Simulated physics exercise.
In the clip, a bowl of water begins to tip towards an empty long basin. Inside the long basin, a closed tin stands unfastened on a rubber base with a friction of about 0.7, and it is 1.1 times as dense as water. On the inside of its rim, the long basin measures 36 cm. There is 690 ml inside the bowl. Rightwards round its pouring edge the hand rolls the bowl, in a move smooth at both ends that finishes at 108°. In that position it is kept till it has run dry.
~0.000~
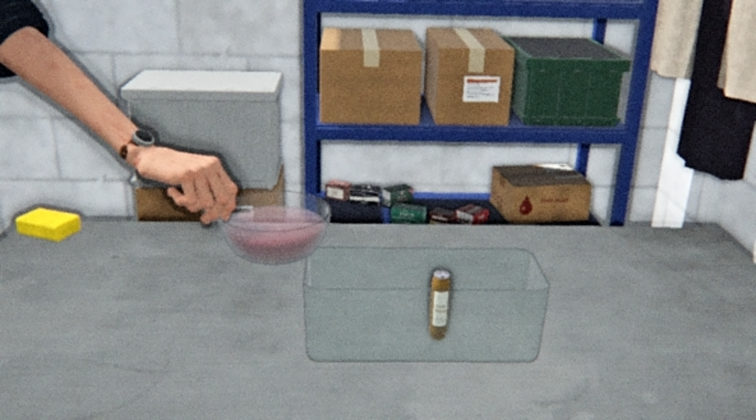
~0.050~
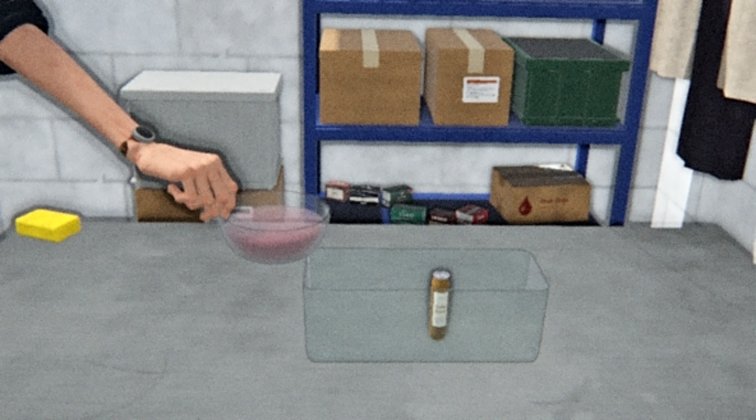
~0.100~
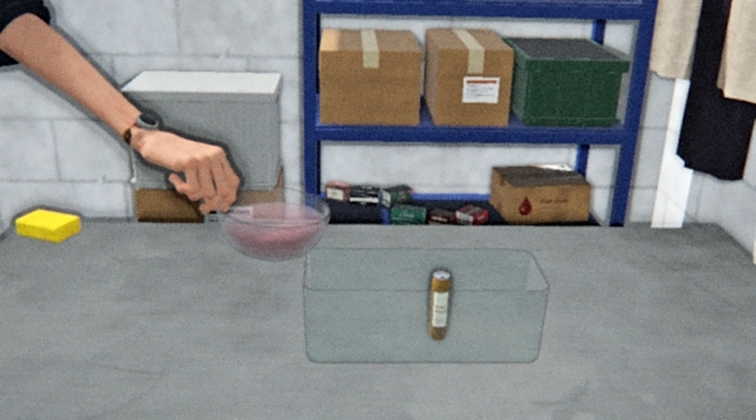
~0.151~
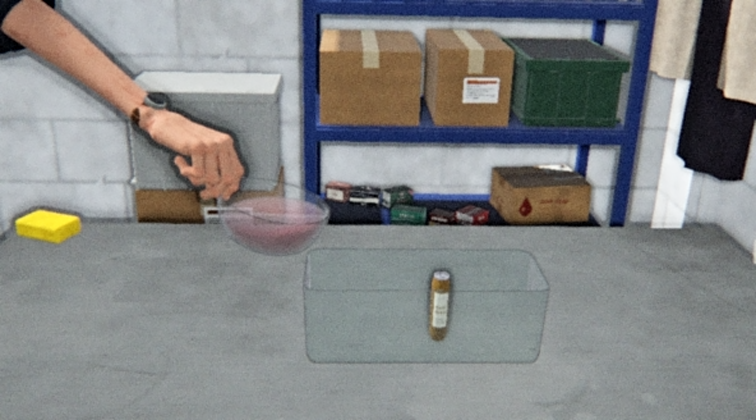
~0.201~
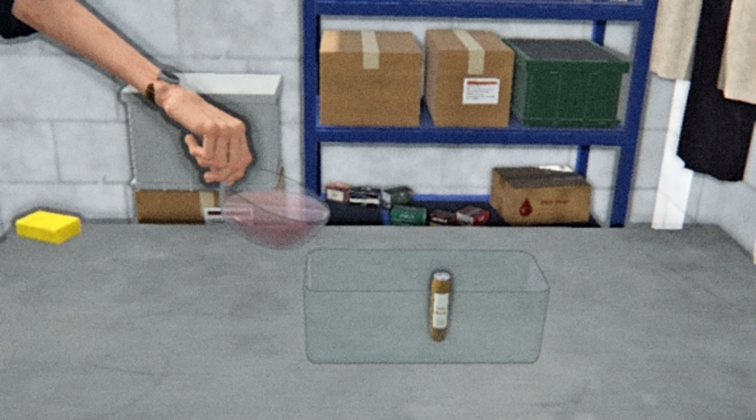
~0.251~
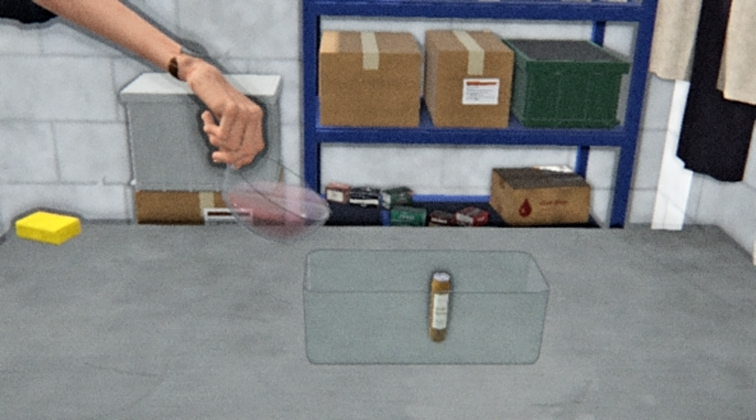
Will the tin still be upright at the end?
No.
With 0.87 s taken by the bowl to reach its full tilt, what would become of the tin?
In that case the tin stays vertical.
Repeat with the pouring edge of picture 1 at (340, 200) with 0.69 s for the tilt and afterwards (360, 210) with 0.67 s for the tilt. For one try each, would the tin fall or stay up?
Try 1: Tipped over; try 2: Tipped over.
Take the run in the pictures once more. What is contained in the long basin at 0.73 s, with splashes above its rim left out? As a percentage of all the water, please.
Around 96 per cent of the whole.
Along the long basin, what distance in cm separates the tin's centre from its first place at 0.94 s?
Its middle sits about 4 cm from the start.
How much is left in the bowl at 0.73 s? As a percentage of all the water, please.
Near 0 percent, more or less.
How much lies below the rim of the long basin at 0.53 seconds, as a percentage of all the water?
Fraction in basin: Approx. 18%.
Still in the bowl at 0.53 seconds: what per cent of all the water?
Some 22 % of it is still there.
After 0.53 s the tilt is 96° and 22 per cent is still to pour; the tin stands where it began.
After 0.73 s the tilt is 108° and 0 per cent is still to pour; the tin stands 1 cm from where it began.
After 0.94 s the tilt is 108° and 0 per cent is still to pour; the tin leans 28°.
After 1.17 s the tilt is 108° and 0 per cent is still to pour; the tin lies on its side.
In the end the tin lies on its side.
